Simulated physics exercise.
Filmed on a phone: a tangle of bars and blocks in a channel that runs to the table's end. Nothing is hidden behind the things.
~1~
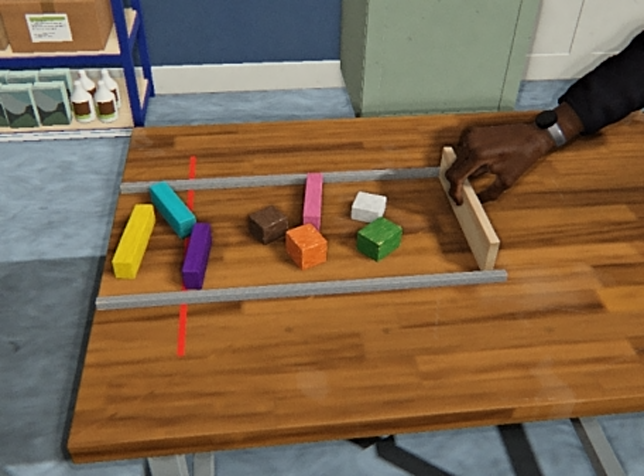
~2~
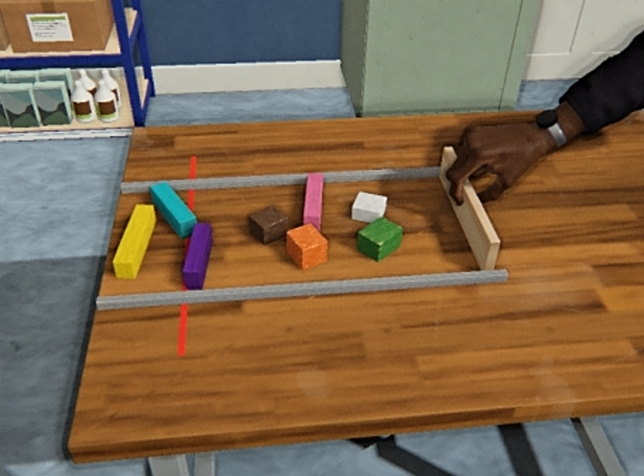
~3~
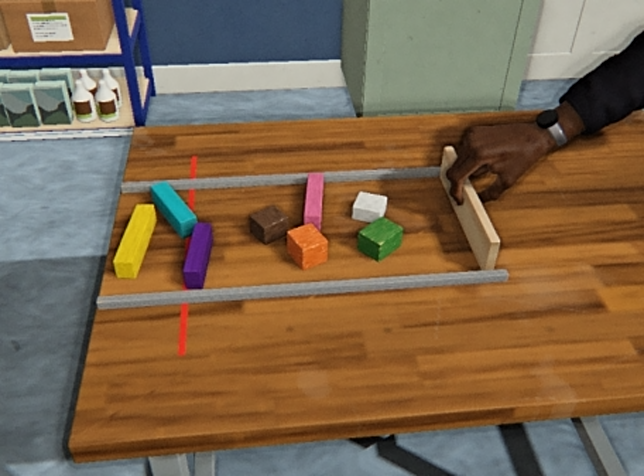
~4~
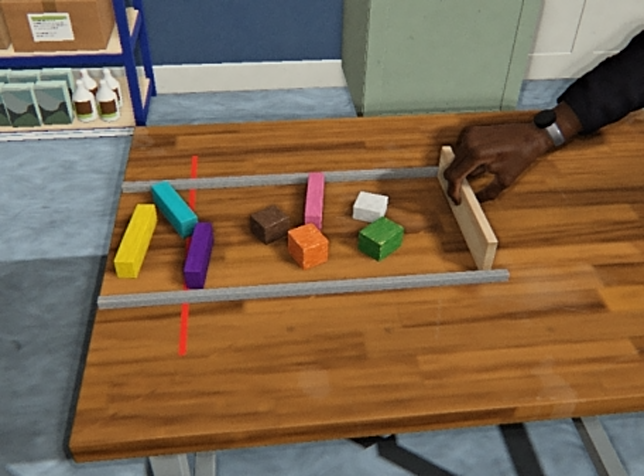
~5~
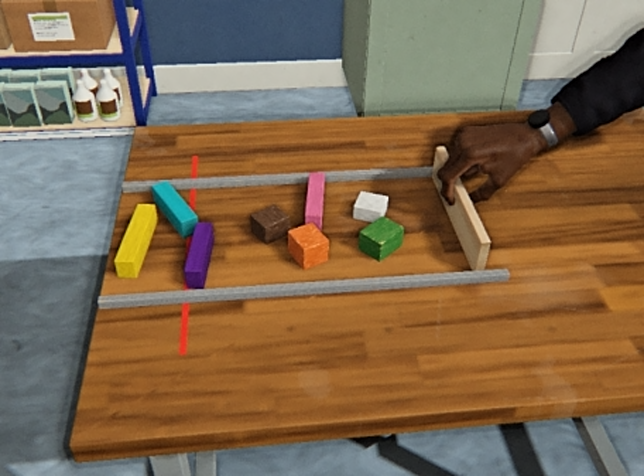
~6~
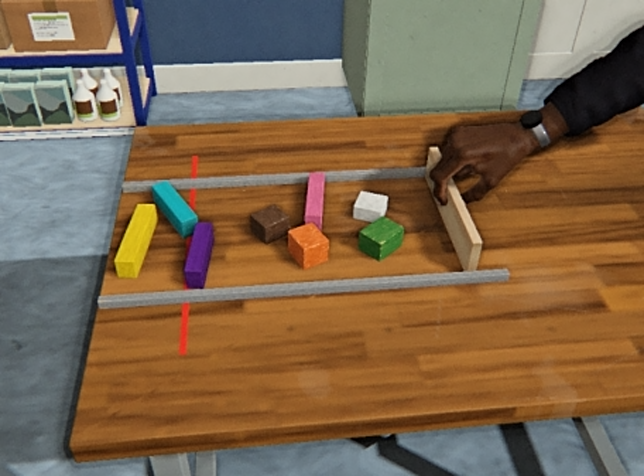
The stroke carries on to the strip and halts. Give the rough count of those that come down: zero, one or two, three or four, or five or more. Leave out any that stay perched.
Outcome: The number that fall off is one or two.
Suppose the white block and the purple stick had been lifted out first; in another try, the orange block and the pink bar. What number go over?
First 0, then 0.
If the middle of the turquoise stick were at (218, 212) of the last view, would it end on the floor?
The turquoise stick is kept.
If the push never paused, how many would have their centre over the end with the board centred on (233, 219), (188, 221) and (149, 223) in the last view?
Past the end: 0, 1 and 4.
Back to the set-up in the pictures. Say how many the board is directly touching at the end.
In contact: 3.
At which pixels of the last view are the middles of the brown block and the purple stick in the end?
About (145, 242), and the other about (126, 266).
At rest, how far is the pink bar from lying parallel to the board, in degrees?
Near 10 degrees.
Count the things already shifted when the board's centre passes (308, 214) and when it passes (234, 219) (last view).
At the one place 5, at the other 7.
A little later, none off yet; yellow bar at rest near (137, 239); turquoise stick at rest near (175, 209); purple stick at rest near (200, 255).
Next, none off yet; yellow bar at rest near (137, 239); turquoise stick at rest near (175, 209); purple stick moving near (196, 255).
When it is over, the number that fall off is one or two; down, yellow bar.
